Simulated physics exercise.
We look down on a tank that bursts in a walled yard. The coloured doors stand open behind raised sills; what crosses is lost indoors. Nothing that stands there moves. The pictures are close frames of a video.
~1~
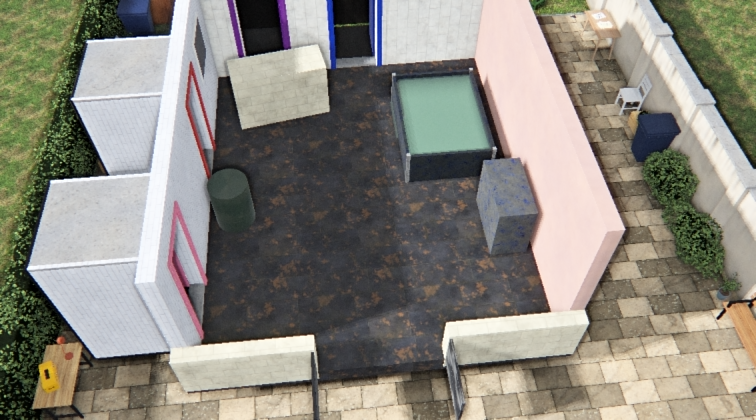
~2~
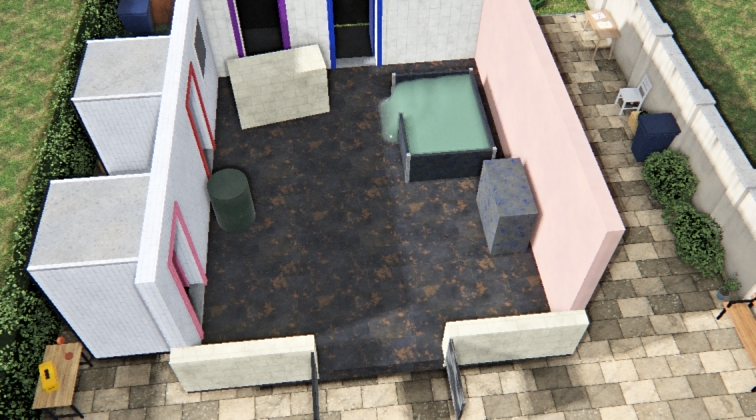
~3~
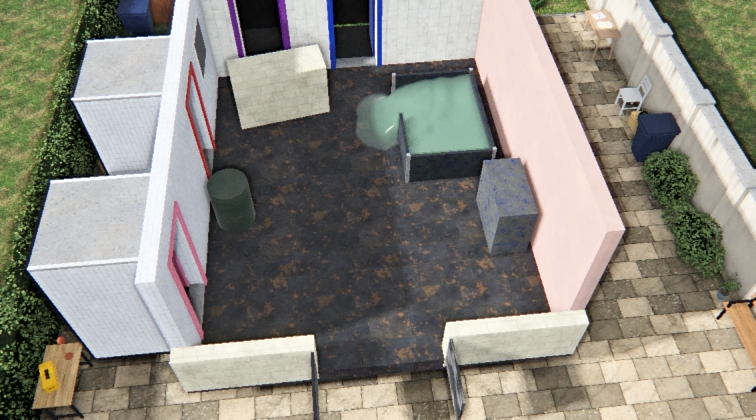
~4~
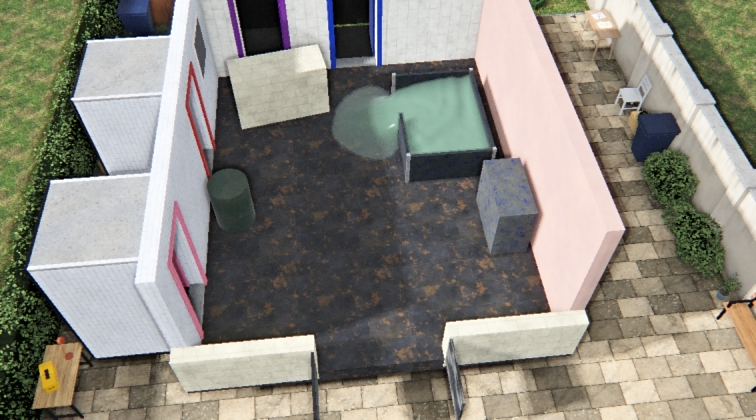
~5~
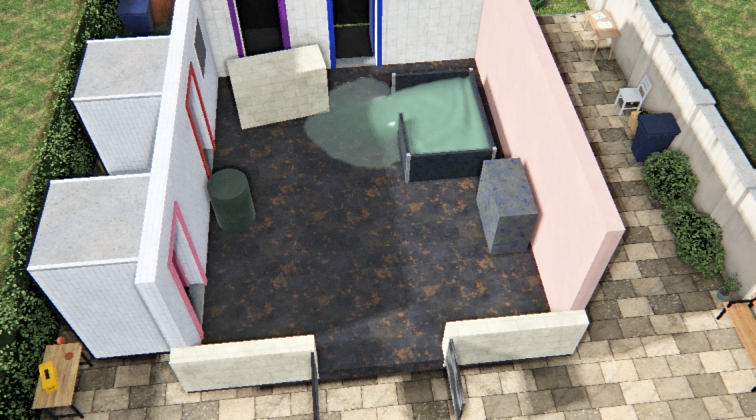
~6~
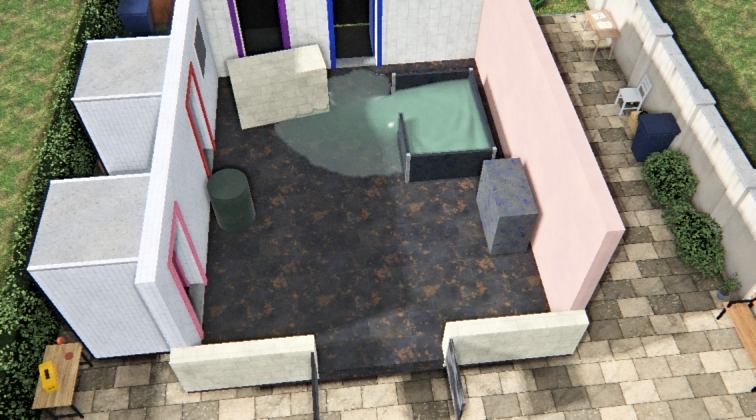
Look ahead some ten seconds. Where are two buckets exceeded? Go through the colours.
The blue door floods; the purple door holds within the limit; the pink door holds within the limit; the red door floods.
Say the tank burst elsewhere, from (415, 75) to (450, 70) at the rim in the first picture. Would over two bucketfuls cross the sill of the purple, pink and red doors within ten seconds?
One by one: The purple one takes less, the pink one holds, the red one keeps below it.
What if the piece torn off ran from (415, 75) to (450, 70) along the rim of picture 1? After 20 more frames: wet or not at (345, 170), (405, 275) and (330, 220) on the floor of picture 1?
In turn: Wet, dry, clear.
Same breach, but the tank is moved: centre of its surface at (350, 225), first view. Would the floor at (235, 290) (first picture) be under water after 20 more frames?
Answer: Wet.
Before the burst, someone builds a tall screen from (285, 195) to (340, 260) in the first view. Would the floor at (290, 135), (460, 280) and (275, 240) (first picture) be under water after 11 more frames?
One after the other: Covered, free of water, no water.
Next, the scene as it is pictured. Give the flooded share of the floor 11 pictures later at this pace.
About 35 per cent.
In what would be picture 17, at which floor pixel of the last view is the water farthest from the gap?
Around (209, 238).
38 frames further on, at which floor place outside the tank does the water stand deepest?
Close to (221, 206).
A moment on, water covers 25 % of the floor; the blue door wet at the sill, nothing in, the purple door not reached, the pink door not reached, the red door wet at the sill, nothing in.
Next, water covers 35 % of the floor; the blue door under two buckets in, the purple door wet at the sill, nothing in, the pink door not reached, the red door over two buckets in.
Then, water covers 50 % of the floor; the blue door over two buckets in, the purple door wet at the sill, nothing in, the pink door wet at the sill, nothing in, the red door far over two buckets in.
Later, water covers 65 % of the floor; the blue door over two buckets in, the purple door wet at the sill, nothing in, the pink door wet at the sill, nothing in, the red door far over two buckets in.
In the end, water covers 90 % of the floor; the blue door over two buckets in, the purple door wet at the sill, nothing in, the pink door wet at the sill, nothing in, the red door far over two buckets in.
